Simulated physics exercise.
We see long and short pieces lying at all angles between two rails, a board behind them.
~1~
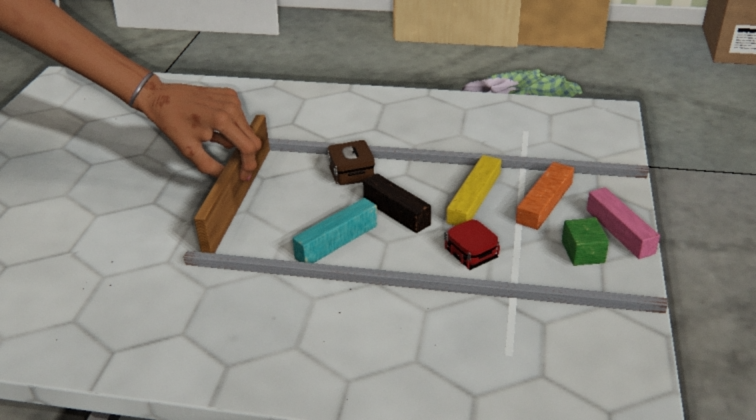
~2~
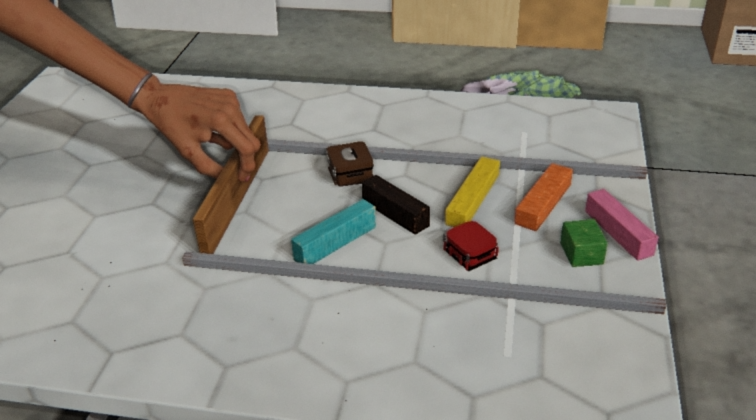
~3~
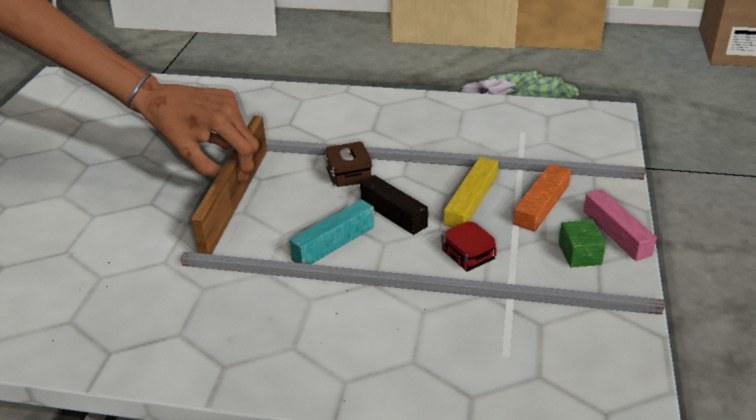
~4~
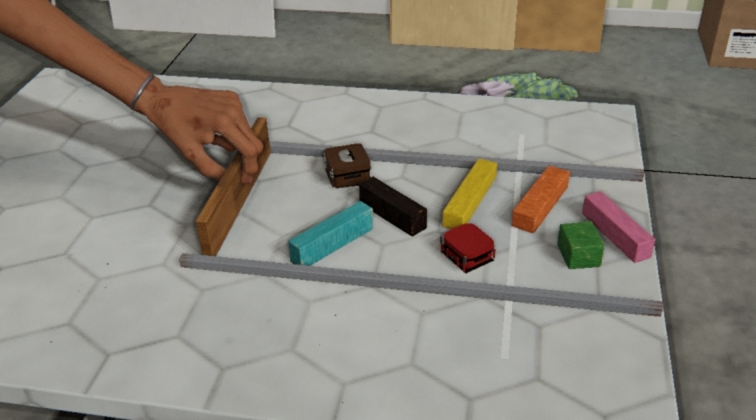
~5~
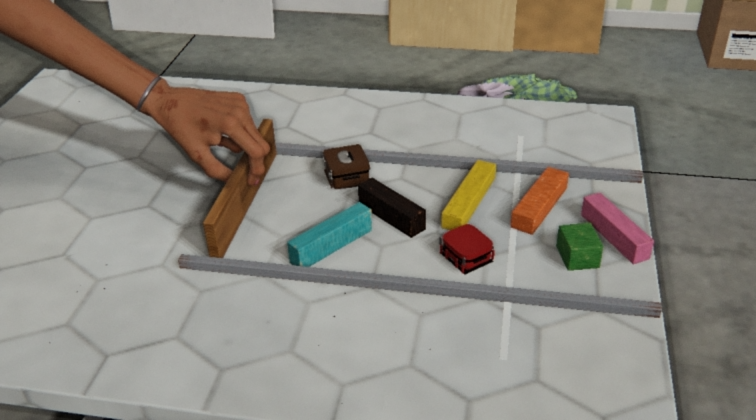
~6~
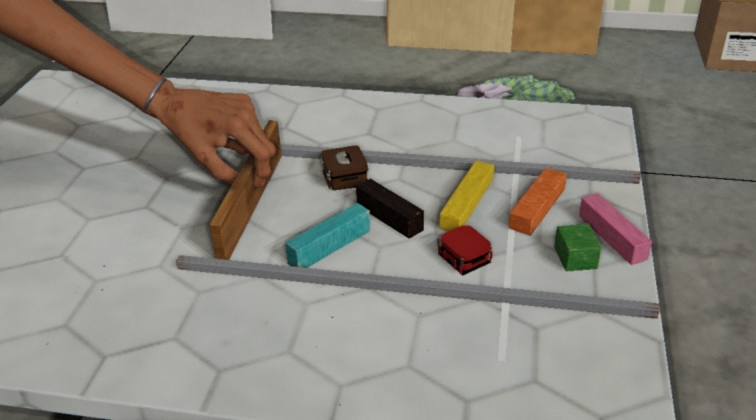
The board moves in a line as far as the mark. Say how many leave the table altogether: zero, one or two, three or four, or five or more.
The number that fall off is zero.
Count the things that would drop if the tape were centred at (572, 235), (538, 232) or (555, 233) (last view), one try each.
Try by try, 2, 0 and 1.
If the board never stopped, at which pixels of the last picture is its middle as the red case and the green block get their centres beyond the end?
At (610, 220) for the red case; at (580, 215) for the green block.
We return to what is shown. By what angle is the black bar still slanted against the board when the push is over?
Roughly 10° out of line.
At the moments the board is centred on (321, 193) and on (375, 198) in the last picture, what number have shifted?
The counts are 2 and 3.
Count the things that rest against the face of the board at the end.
It touches 2.
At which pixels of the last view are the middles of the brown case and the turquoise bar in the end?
Near (535, 185) and (519, 253).
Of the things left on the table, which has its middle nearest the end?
Foremost is the pink bar.
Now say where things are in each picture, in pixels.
In the first frame, pink bar (622, 222); green block (585, 242); orange bar (546, 195); board (236, 181); tape (519, 224).
In the second frame, green block (583, 243); black bar (395, 204).
In the third frame, orange bar (543, 197); board (233, 182).
In the fourth frame, pink bar (617, 226); red case (468, 248).
In the fifth frame, green block (579, 246); yellow bar (470, 195).
In the sixth frame, pink bar (614, 228); green block (577, 247); orange bar (538, 201); board (249, 187); tape (512, 229).
A little later, none off yet; pink bar at rest near (614, 228); green block at rest near (577, 247); orange bar at rest near (538, 201).
When it is over, the number that fall off is zero.
